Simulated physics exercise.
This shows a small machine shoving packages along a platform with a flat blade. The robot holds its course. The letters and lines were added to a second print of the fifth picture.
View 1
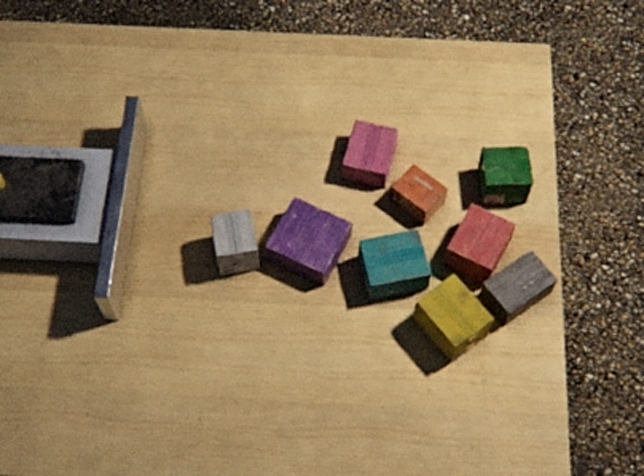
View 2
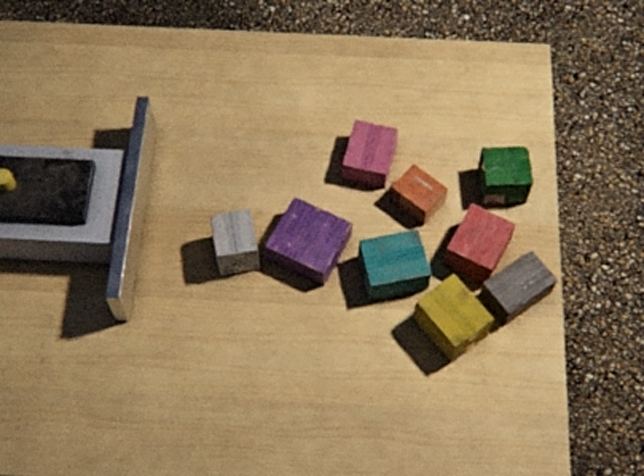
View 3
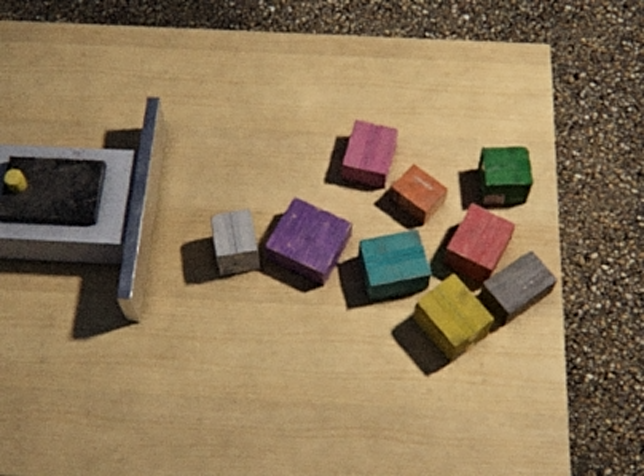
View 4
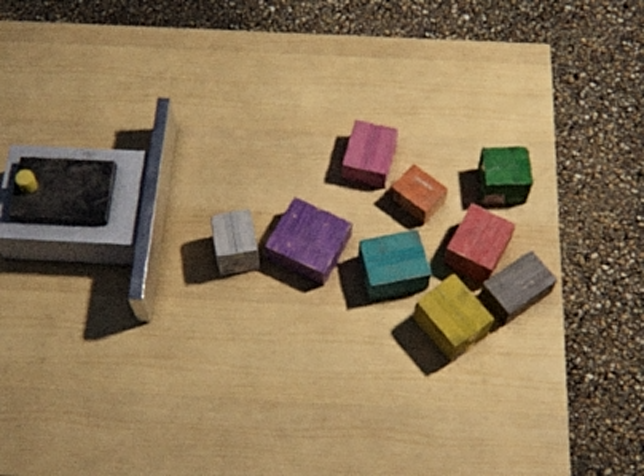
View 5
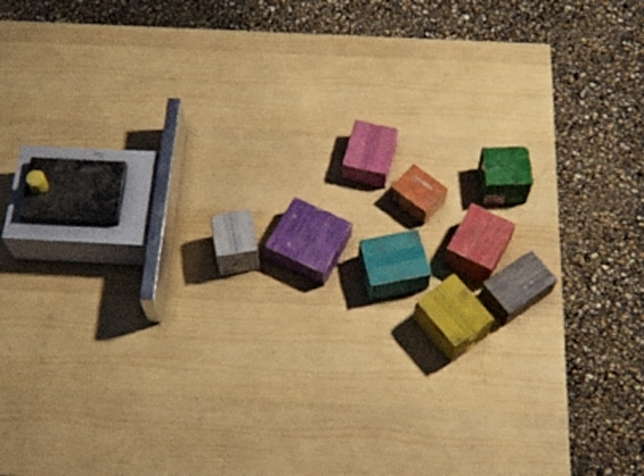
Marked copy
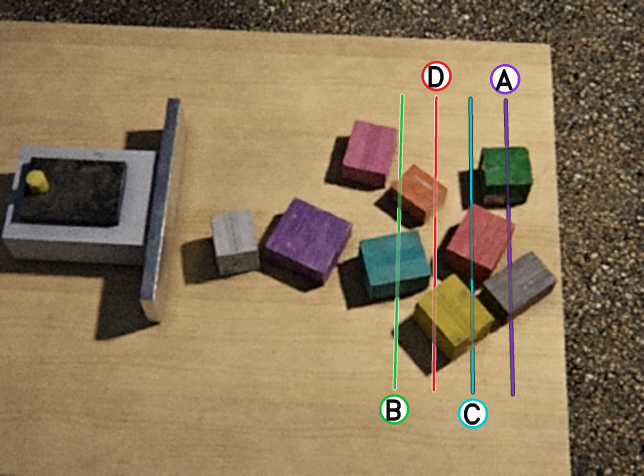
Small robot with a flat blade moving slowly right across a wooden platform towards scattered coloured blocks, which all stay still.
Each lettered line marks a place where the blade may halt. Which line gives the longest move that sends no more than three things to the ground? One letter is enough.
It can go as far as C.
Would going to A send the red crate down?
Yes.
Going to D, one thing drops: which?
It is the red crate.
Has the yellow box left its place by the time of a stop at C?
By then, yes.
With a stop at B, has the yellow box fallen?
No.
On the marked copy, A at (509, 238); B at (399, 232); C at (472, 236); D at (435, 234).
Taking C. A third of the way, robot (192, 196); turquoise box (415, 263); purple crate (353, 229).
Two thirds of the way, robot (304, 201); black crate (552, 306); red crate (529, 239).
When it is over, robot (392, 205); green parcel over the edge; red crate over the edge; three fallen.
As for the rest, A drops six; B is within the limit but short; D is within the limit but short.
